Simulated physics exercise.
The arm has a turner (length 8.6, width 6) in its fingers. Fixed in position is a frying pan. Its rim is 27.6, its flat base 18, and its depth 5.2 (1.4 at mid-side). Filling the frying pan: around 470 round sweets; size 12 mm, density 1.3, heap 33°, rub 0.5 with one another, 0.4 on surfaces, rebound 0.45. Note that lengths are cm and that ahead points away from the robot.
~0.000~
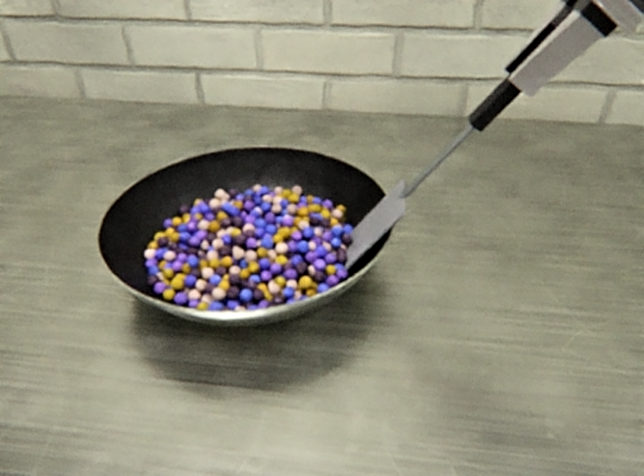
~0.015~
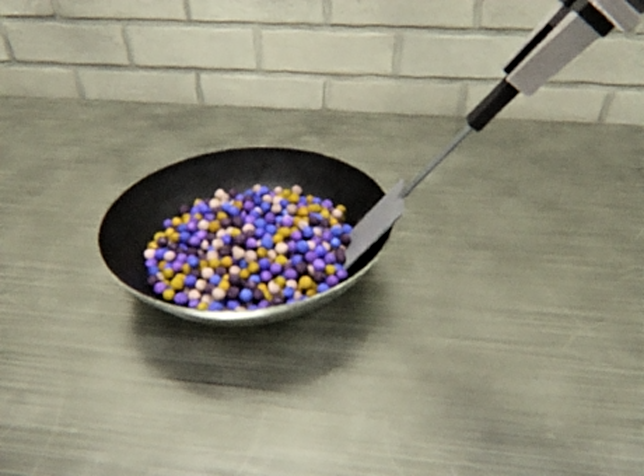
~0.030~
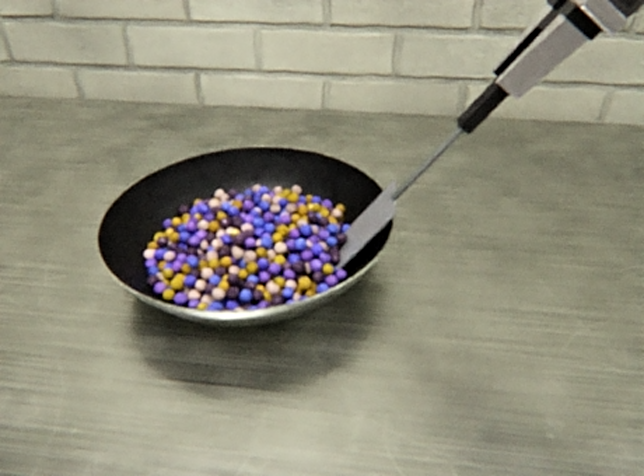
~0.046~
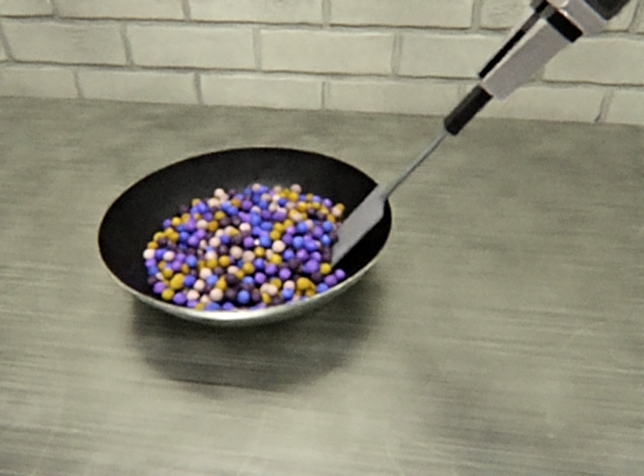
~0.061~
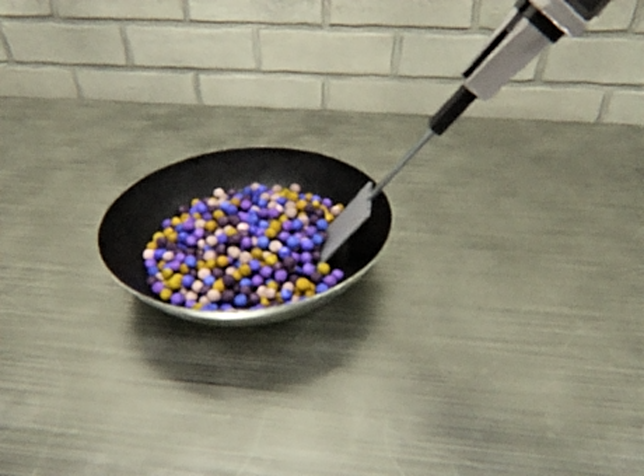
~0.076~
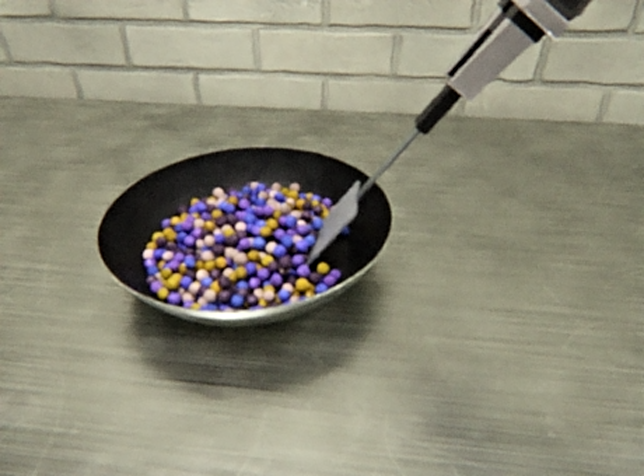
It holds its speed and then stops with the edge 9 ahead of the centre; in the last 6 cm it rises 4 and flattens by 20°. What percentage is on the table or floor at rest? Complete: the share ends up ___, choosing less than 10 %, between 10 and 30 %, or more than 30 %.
The share ends up less than 10 %.
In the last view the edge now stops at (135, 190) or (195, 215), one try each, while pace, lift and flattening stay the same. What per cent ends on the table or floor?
Roughly 15 and 0 per cent.
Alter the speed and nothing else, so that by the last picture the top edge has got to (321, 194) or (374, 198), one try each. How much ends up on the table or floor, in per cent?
Estimates: Near 15 %, near 0 %.
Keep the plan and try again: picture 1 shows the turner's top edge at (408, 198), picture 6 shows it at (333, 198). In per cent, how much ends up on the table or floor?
15 per cent.
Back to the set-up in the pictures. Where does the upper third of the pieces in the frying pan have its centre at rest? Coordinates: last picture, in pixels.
Near (179, 219).
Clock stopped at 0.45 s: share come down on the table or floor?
Around 5 percent.
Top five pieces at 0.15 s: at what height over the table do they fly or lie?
I'd put it close to 5 cm.
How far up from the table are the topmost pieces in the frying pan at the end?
Roughly 5.5 cm.
By 0.15 s, sloping 55°, highest piece 5 above the table; 469 in the frying pan.
By 0.21 s, sloping 49°, highest piece 6 above the table; 469 in the frying pan.
By 0.45 s, sloping 35°, highest piece 6 above the table; 447 in the frying pan, 20 on the table or floor, 2 on the blade or in flight.
By 1.50 s, sloping 35°, highest piece 5 above the table; 446 in the frying pan, 23 on the table or floor.
Final count, 446 in the frying pan, 23 on the table or floor. That is 5 % on the table or floor.
